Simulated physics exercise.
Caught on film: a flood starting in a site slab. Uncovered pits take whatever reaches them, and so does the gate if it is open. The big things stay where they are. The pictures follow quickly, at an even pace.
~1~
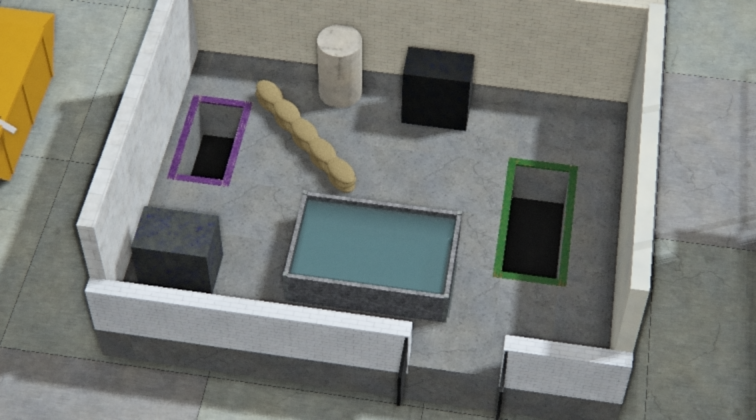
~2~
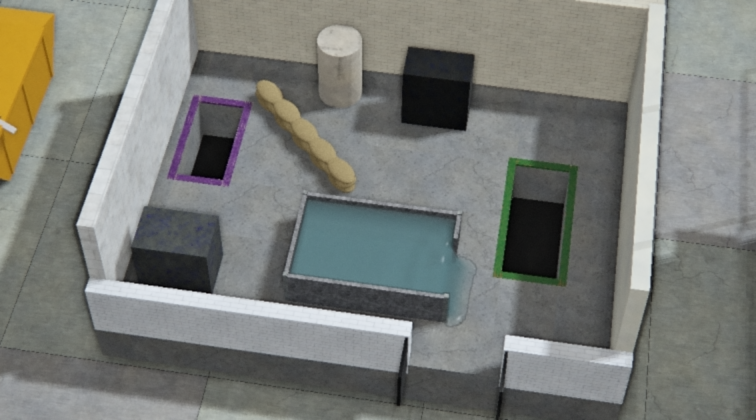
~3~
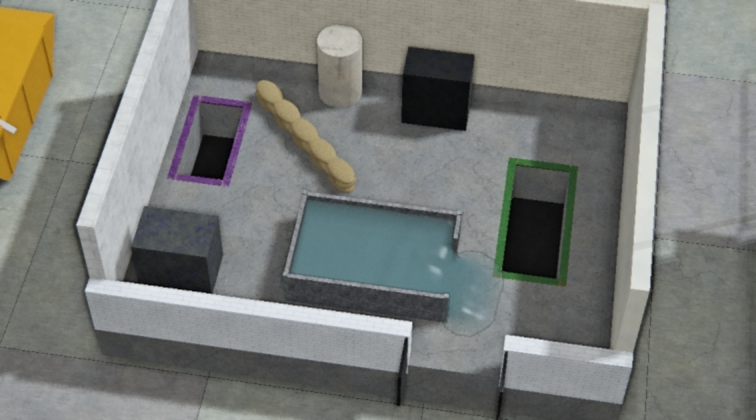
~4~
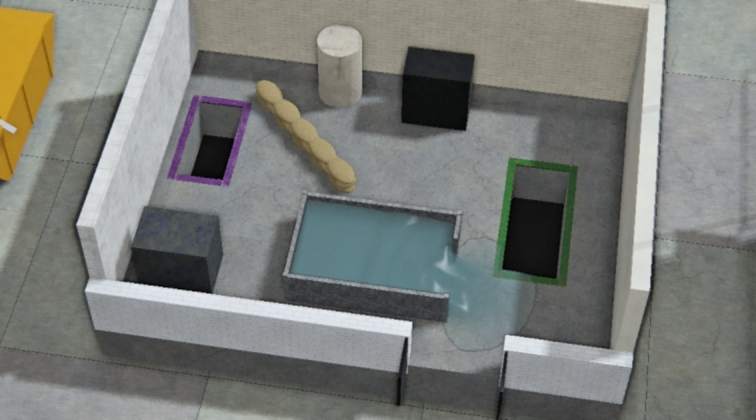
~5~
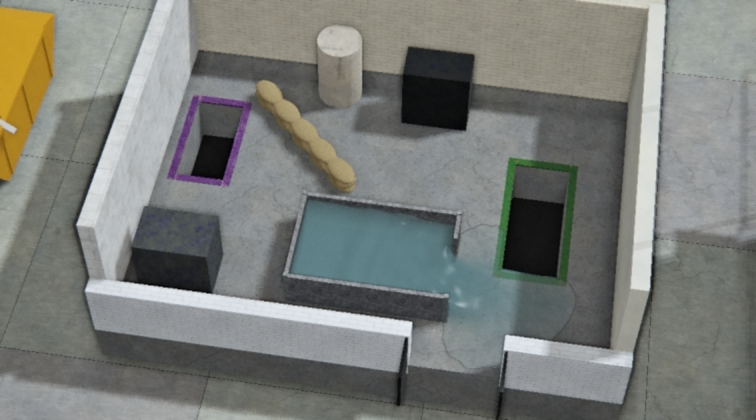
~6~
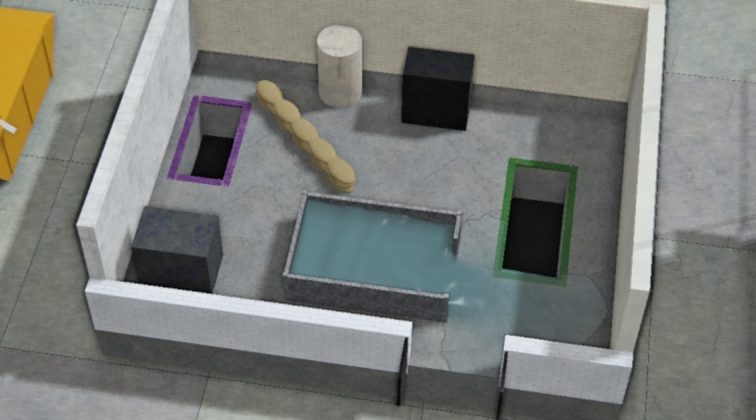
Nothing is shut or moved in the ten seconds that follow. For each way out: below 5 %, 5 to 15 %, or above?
One by one: The gate takes from 5 to 15 %; the green pit takes more than 15 %; the purple pit takes less than 5 %.
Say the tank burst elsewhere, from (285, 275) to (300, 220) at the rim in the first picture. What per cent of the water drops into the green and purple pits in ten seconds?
In per cent: Green 2, purple 45.
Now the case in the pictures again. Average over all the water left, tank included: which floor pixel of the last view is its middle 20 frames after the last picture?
Close to (467, 281).
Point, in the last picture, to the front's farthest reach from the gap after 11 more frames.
Close to (616, 172).
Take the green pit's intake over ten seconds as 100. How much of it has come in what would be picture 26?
Some 35 per cent.
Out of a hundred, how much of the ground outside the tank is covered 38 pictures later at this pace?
Near 35 in a hundred.
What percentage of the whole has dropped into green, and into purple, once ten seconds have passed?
In turn 46 and 0 per cent.
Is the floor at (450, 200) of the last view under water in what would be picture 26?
There: Dry.
A moment on, water covers 15 % of the floor; the gate 1 %, the green pit 4 %, the purple pit 0 %.
Next, water covers 20 % of the floor; the gate 1 %, the green pit 8 %, the purple pit 0 %.
Then, water covers 25 % of the floor; the gate 3 %, the green pit 17 %, the purple pit 0 %.
Later, water covers 35 % of the floor; the gate 8 %, the green pit 34 %, the purple pit 0 %.
In the end, water covers 45 % of the floor; the gate 12 %, the green pit 47 %, the purple pit 0 %.
